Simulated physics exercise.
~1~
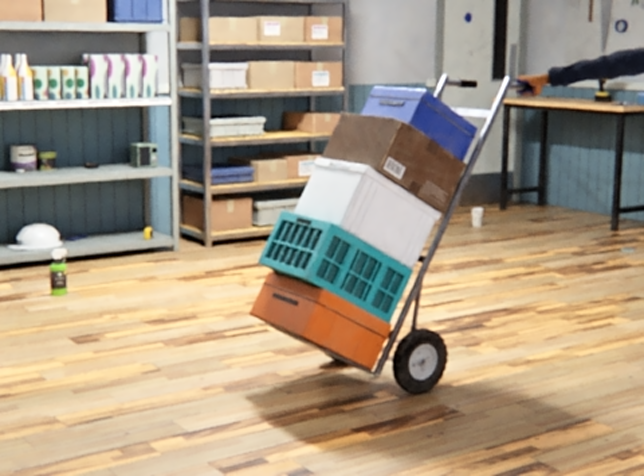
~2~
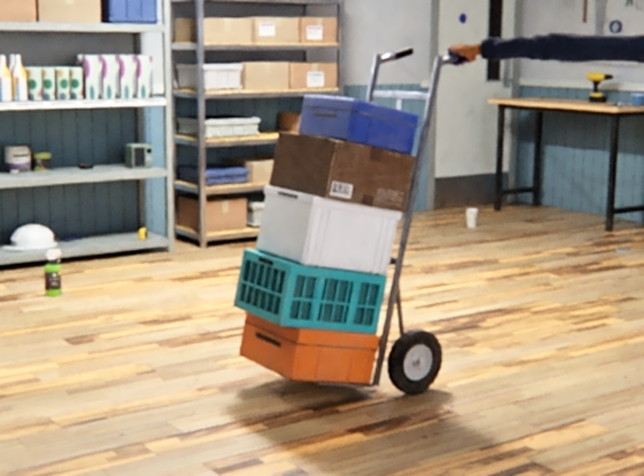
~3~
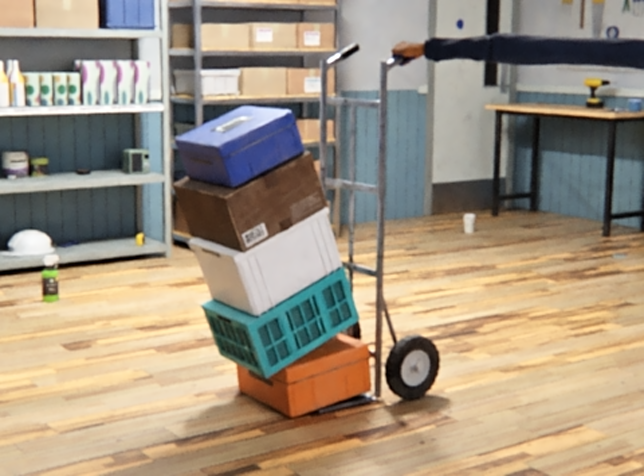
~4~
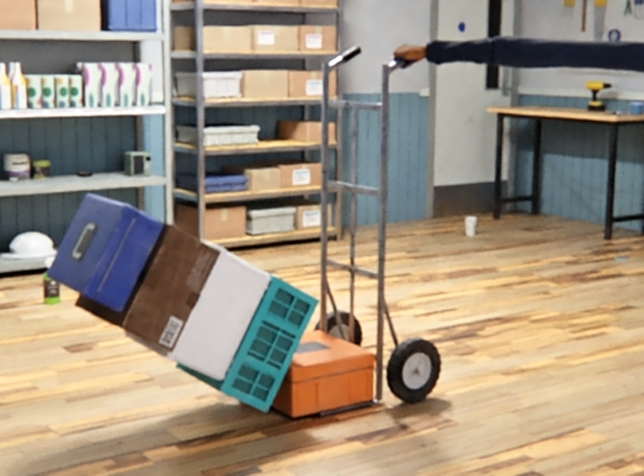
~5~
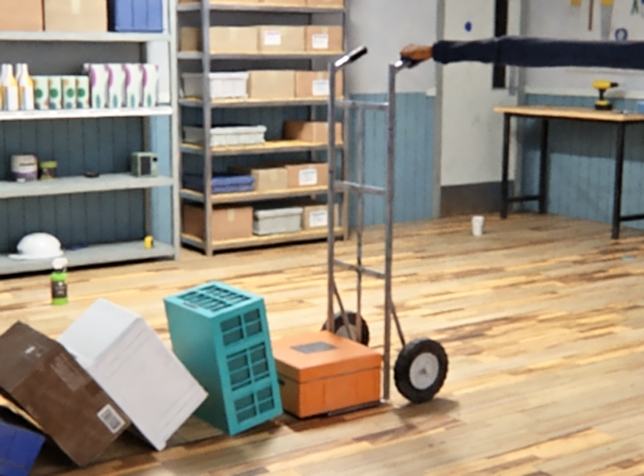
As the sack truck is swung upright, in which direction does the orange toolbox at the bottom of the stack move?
The orange toolbox moves down, settling low at the base of the truck.
